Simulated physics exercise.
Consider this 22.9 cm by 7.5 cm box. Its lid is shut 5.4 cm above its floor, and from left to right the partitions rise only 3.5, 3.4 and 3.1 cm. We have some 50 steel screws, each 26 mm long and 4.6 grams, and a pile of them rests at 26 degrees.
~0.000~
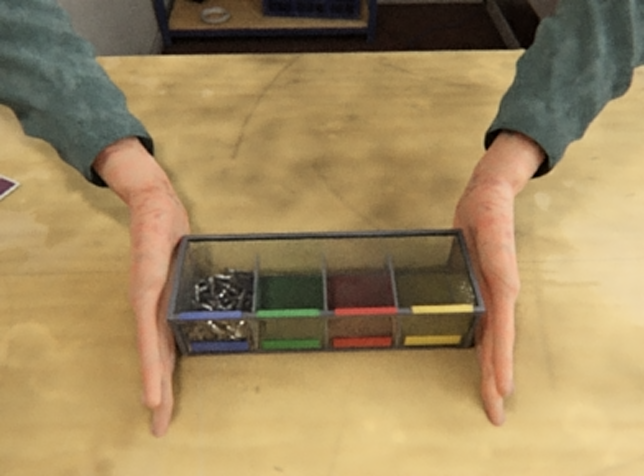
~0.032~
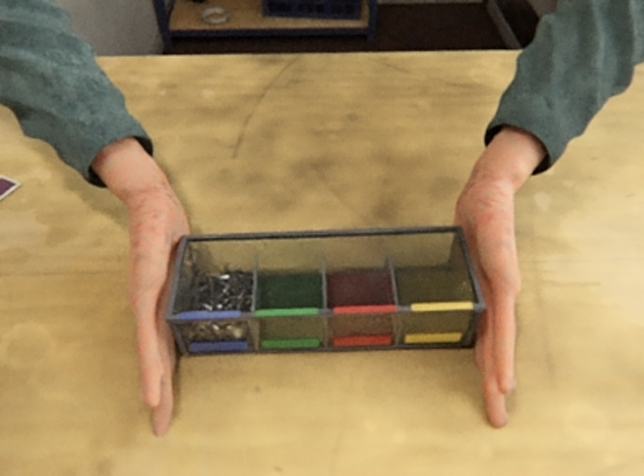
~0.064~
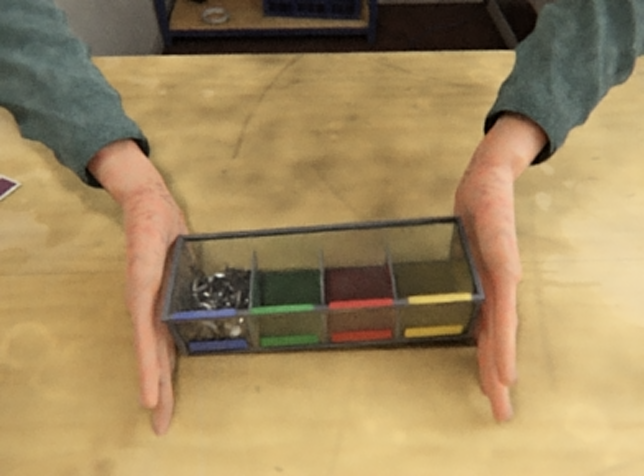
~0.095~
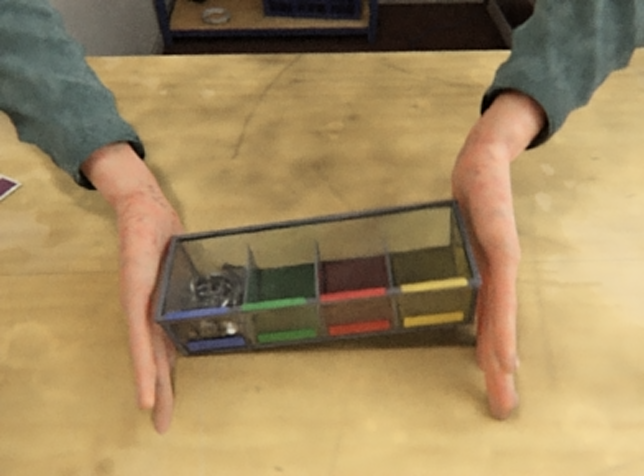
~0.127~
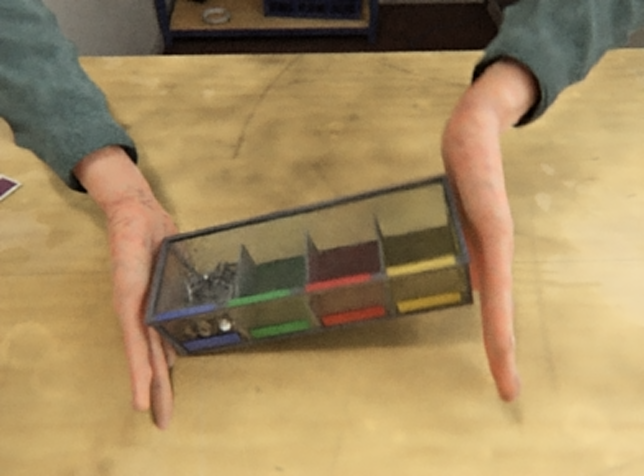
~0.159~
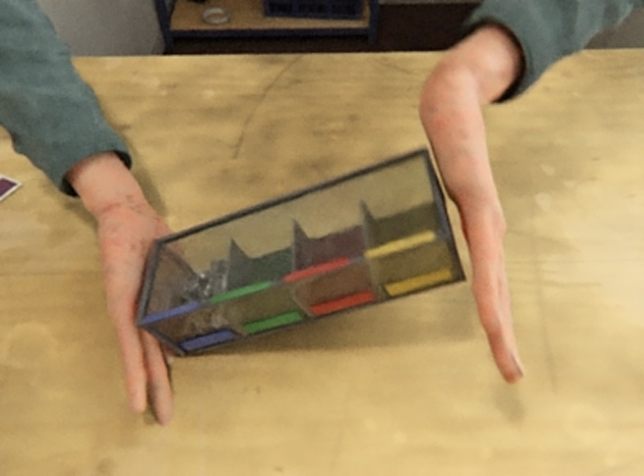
Two hands tilt a clear divided box of screws, raising its right end off the table.
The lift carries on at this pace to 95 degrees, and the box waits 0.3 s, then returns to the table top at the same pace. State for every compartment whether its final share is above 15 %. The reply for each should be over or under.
For red it is under, for blue it is over, for green it is under, for yellow it is under.
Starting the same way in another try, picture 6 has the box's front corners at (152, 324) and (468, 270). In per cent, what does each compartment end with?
Final shares, in per cent - red: 0, blue: 100, green: 0, yellow: 0.
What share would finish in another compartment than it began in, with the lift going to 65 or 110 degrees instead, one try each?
Close to 0 in a hundred first, and 0 in a hundred second.
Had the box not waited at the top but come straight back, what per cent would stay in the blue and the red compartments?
Result - blue: 100 %, red: 0 %.
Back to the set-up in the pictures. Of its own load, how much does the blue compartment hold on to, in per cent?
100 %.
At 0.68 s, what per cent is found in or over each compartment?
Red 0, blue 100, green 0, yellow 0.
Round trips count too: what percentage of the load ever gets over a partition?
0 %, roughly.
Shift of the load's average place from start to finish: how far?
Around 0.5 centimetres.
After 0.68 s, tilt 95 degrees; blue 100 %.
After 1.03 s, tilt 56 degrees; blue 100 %.
Then, at 1.47 s, tilt 0 degrees; blue 100 %.
At rest (1.9 s), red 0 %, blue 100 %, green 0 %, yellow 0 %.
